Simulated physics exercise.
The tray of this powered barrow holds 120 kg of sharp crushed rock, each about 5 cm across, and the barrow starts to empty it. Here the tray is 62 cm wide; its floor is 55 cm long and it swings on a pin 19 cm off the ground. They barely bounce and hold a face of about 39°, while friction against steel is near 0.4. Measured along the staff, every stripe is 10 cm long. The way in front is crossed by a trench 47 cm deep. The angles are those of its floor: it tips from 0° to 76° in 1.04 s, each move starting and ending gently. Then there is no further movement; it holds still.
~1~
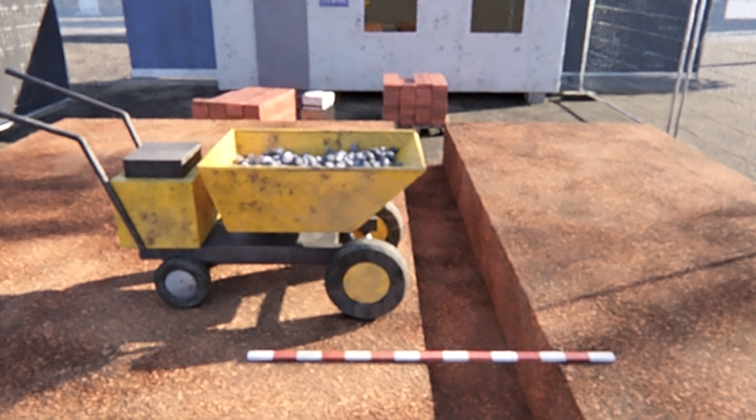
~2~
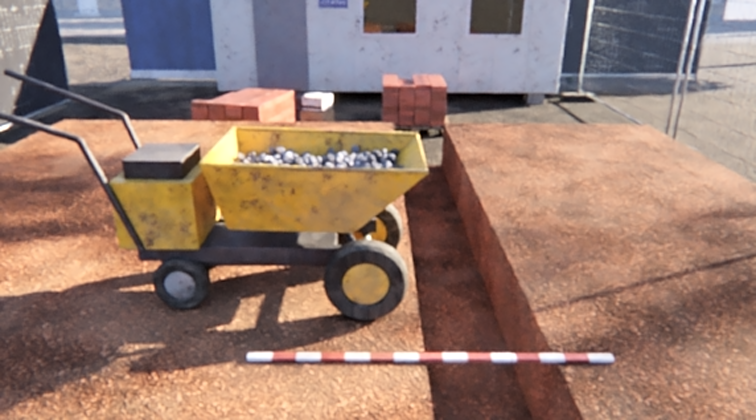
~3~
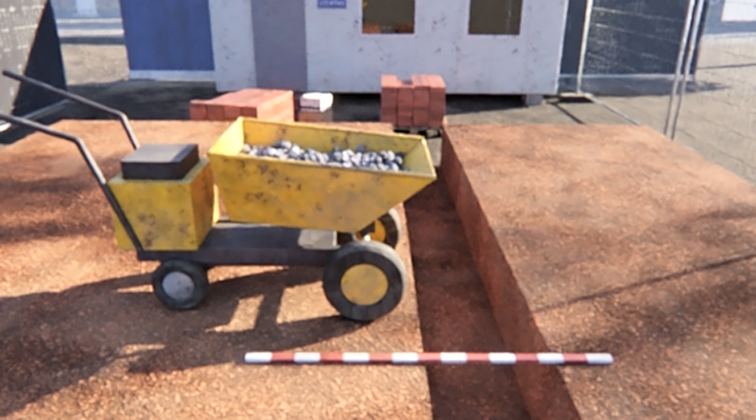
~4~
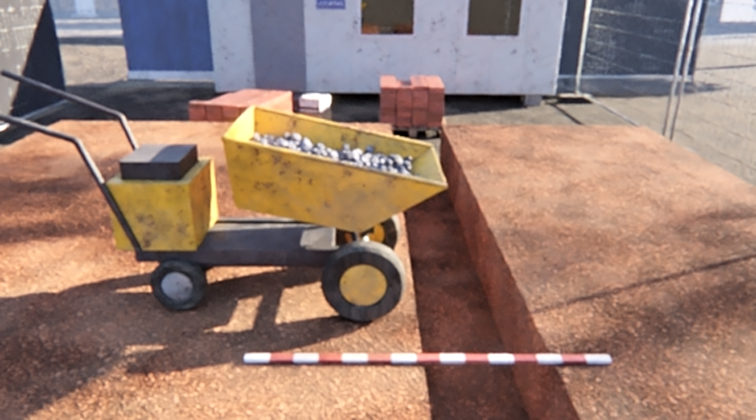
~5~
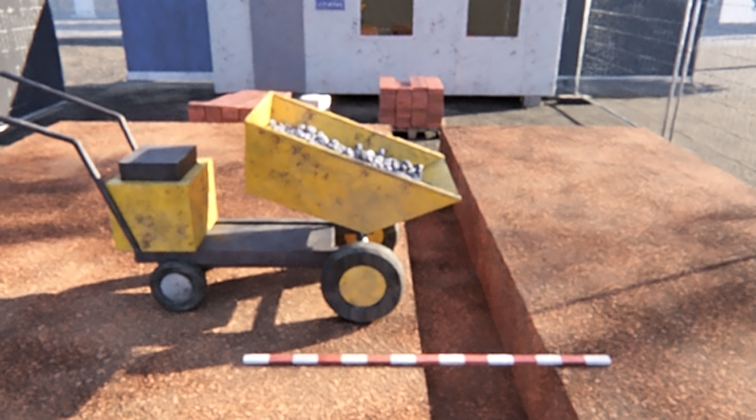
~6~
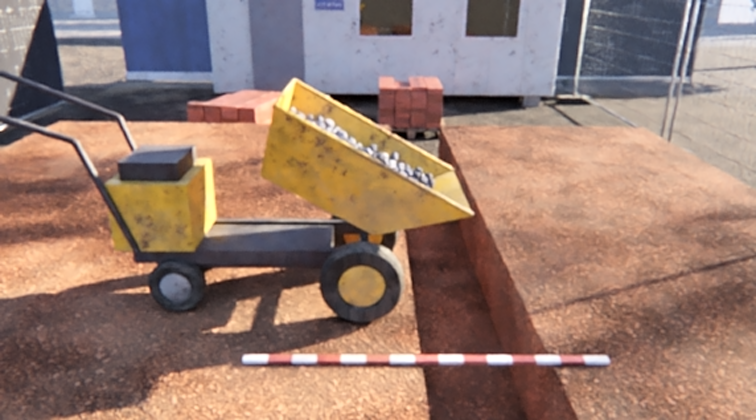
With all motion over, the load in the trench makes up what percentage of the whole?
It makes up about 78 percent of the whole load.
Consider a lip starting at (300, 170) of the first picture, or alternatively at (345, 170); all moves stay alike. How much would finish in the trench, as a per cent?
Near 50 and near 100 percent.
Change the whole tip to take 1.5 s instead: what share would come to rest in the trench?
Then some 85 per cent would.
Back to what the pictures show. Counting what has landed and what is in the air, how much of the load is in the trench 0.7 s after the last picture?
30 per cent or so by then.
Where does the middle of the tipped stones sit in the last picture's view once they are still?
(493, 354).
Then, 0.3 s after the last picture the floor is at 64°, 100 % in the tray; the foremost stones are at (475, 247).
Then, 0.7 s after the last picture the floor is at 76°, 61 % in the tray, 31 % in the trench, 8 % past the trench; the foremost stones are at (558, 292).
Then, 1.0 s after the last picture the floor is at 76°, 12 % in the tray, 65 % in the trench, 22 % past the trench; the foremost stones are at (659, 294).
Then, 3.0 s after the last picture the floor is at 76°, 0 % in the tray, 78 % in the trench, 22 % past the trench; the foremost stones are at (684, 290).
